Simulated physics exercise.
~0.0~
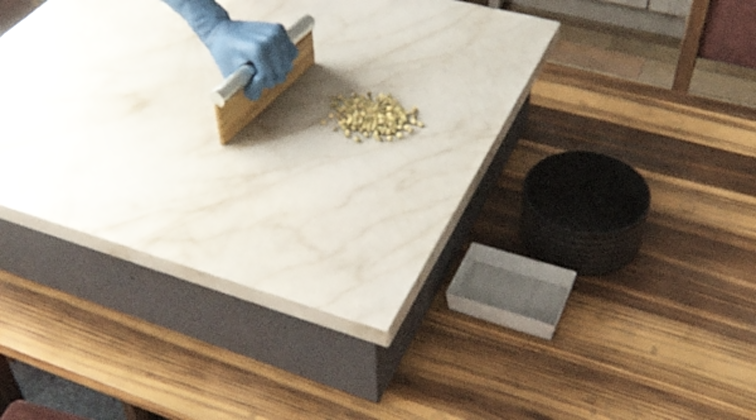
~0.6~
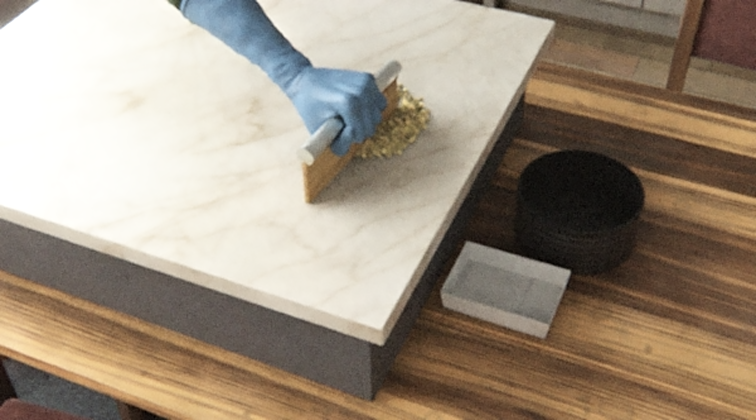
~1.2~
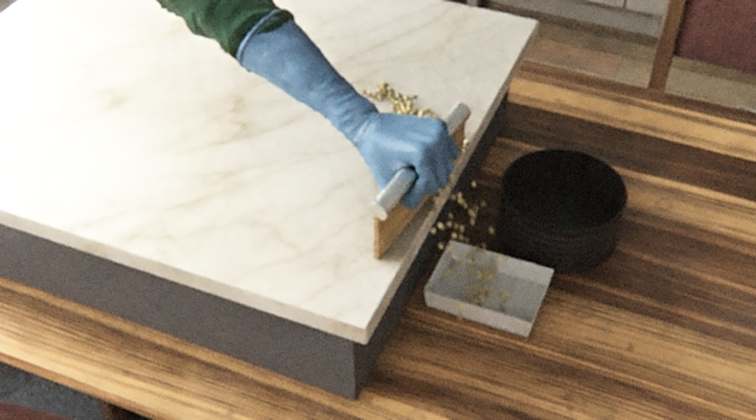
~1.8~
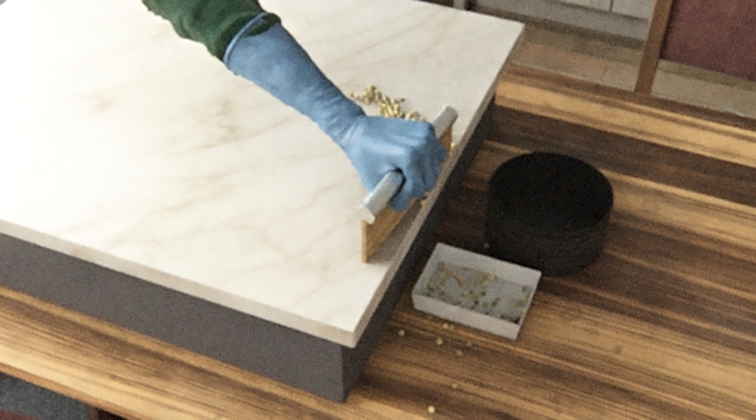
A blue-gloved hand in a green sleeve grips a wooden scraper with a pale handle on a white, faintly veined slab, seen from above at an angle. The slab sits on a striped wooden table, with a small whitish tin and a round black pot beside its right edge. The hand pushes the scraper right and toward the viewer into a patch of small yellowish beans. Some beans spill over the edge as the scraper reaches it and stops. Many land in the tin, a few scatter on the table, and a good share stays on the slab behind the hand.
